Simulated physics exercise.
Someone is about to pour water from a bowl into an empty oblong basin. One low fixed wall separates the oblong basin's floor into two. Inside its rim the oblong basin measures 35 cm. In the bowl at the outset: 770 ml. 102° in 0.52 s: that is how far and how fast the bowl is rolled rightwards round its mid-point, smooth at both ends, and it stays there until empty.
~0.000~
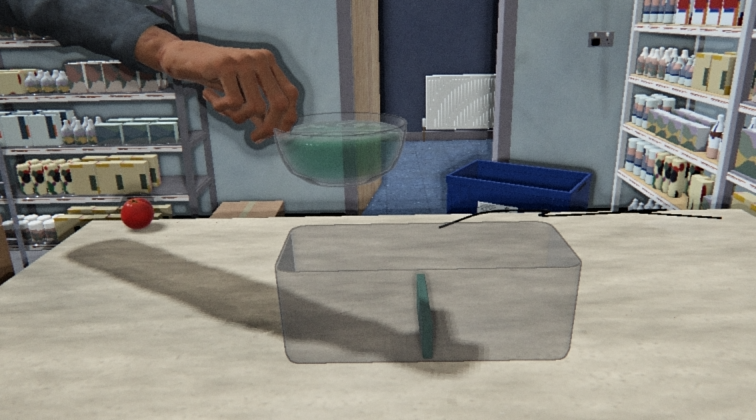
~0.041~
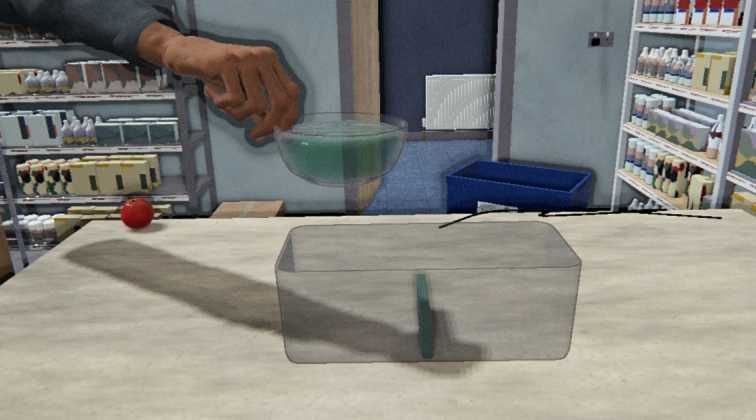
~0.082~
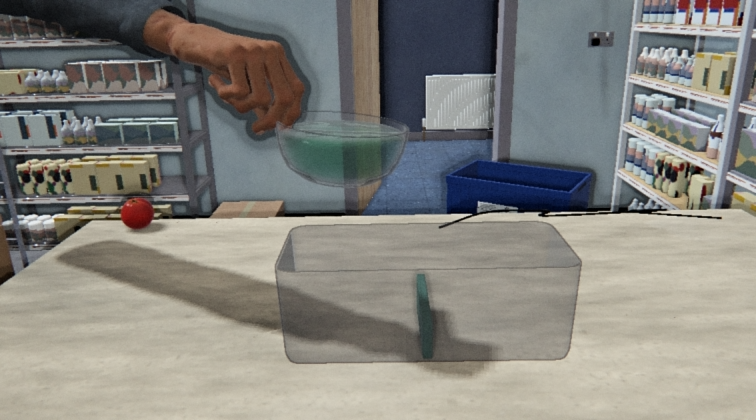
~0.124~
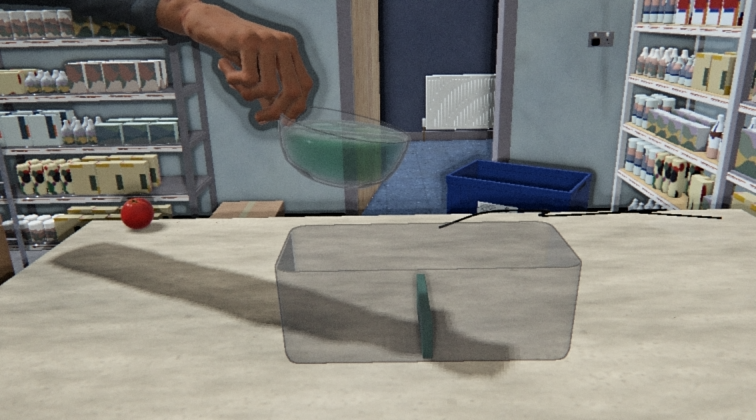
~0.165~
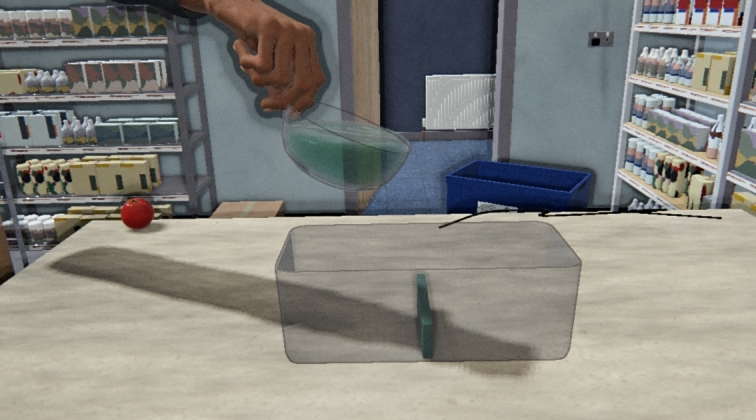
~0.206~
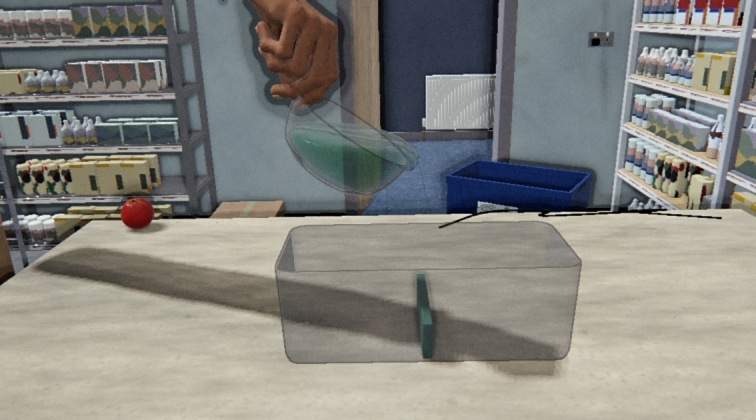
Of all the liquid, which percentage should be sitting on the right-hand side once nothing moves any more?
Around 66 per cent should be sitting there.
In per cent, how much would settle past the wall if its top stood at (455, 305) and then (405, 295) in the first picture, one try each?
Some 35 in a hundred, then some 85 in a hundred.
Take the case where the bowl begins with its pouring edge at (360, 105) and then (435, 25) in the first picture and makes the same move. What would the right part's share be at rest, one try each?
Around 25 per cent first, around 80 per cent next.
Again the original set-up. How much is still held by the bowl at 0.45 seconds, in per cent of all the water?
I reckon about 10 in a hundred is still held.
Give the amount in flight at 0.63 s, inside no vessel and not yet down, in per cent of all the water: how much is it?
Airborne share: Near 5 %.
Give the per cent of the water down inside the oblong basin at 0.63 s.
Roughly 94 %.
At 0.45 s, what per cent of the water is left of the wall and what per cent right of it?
Left roughly 4, right roughly 52.
By 0.45 s the tilt is 98° and 10 per cent is still to pour, 4 is left of the wall and 52 right of it.
By 0.63 s the tilt is 102° and 1 per cent is still to pour, 24 is left of the wall and 71 right of it.
By 0.82 s the tilt is 102° and 0 per cent is still to pour, 32 is left of the wall and 66 right of it.
By 1.02 s the tilt is 102° and 0 per cent is still to pour, 32 is left of the wall and 67 right of it.
At rest 32 per cent lies left of the wall, 66 right of it and 1 outside.
